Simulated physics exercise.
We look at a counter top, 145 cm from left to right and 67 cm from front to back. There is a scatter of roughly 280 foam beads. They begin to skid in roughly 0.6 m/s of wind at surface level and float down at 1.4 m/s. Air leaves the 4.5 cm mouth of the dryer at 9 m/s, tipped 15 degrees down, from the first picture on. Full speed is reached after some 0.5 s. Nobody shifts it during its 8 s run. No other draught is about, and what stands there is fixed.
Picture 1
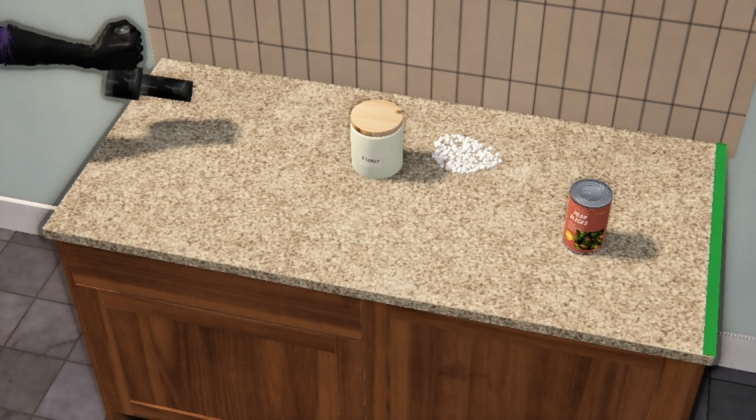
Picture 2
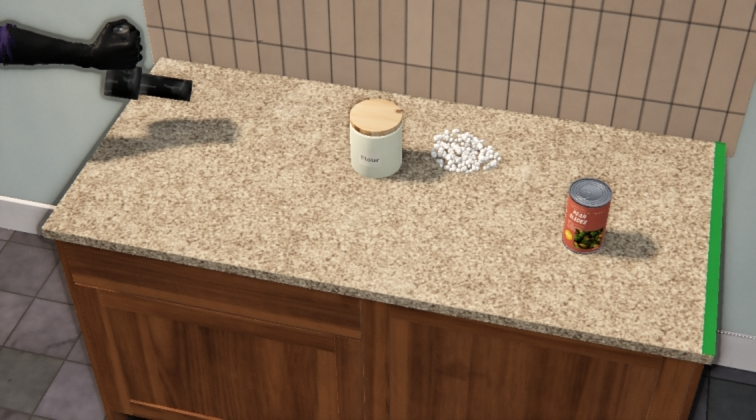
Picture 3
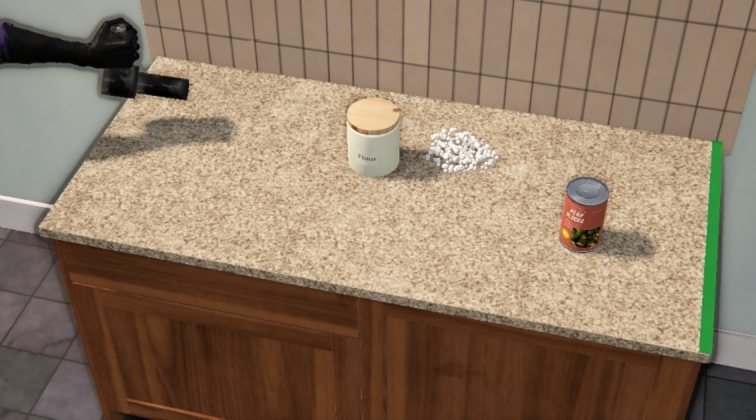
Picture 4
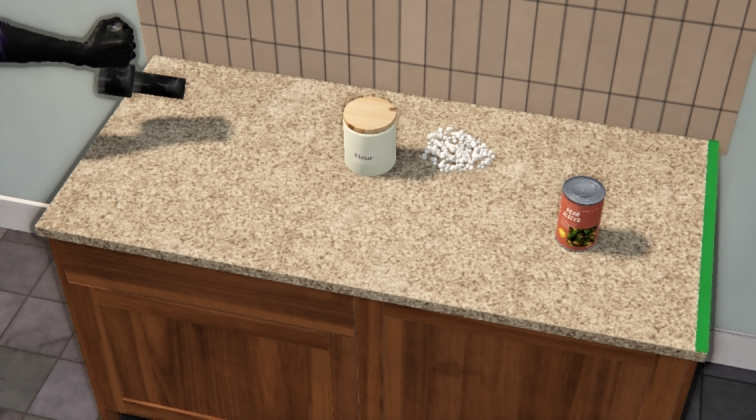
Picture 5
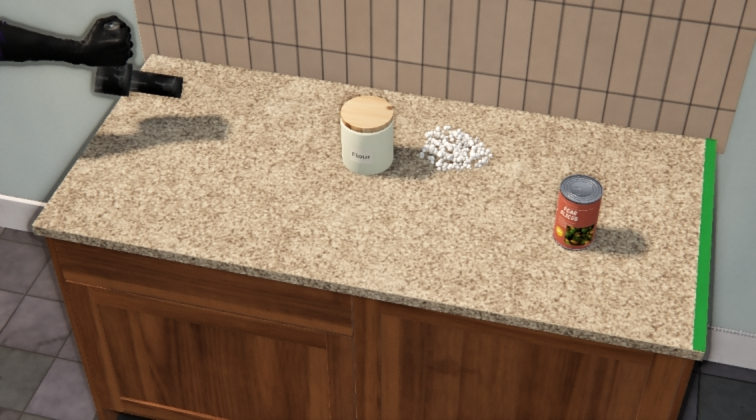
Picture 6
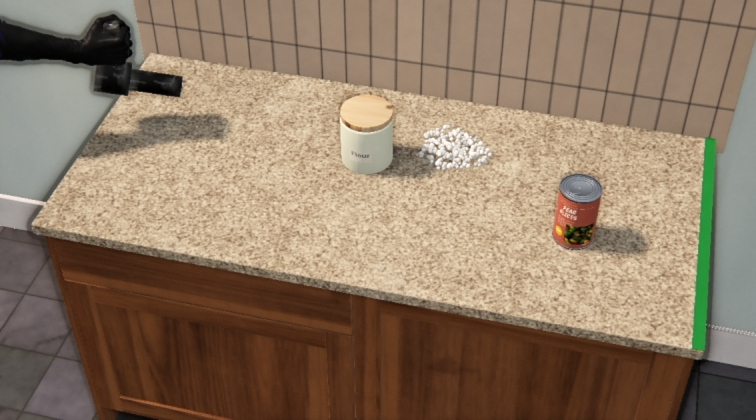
The view drifts very slightly, so that everything on the speckled counter top slides a touch leftward together. A black-gloved hand holds a dark dryer at the left, pointing right, while the white foam beads, the lidded jar and the red tin all stay put, with no bead stirring.
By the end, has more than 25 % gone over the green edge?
Answer: Yes.
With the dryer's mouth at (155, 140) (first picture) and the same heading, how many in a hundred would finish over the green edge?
It would be near 40 %.
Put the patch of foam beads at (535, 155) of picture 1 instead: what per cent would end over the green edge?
Then about 100 %.
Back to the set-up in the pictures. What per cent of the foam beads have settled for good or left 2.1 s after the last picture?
Near 70 %.
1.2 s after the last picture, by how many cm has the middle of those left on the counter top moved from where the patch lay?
Roughly 25 cm.
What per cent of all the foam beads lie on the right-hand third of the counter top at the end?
Near 5 %.
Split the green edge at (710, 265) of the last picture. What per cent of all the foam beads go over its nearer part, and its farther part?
Some 0 % nearer, 90 % farther.
Then, 1.2 s after the last picture, 60 % are on the move or not yet settled, 50 % are over the green edge; the middle of those still in play is near (547, 178).
Then, 2.1 s after the last picture, 29 % are on the move or not yet settled, 74 % are over the green edge; the middle of those still in play is near (539, 181).
Then, 4.0 s after the last picture, 17 % are on the move or not yet settled, 83 % are over the green edge; the middle of those still in play is near (581, 189).
Then, 7.6 s after the last picture, at the end, 92 % are over the green edge.
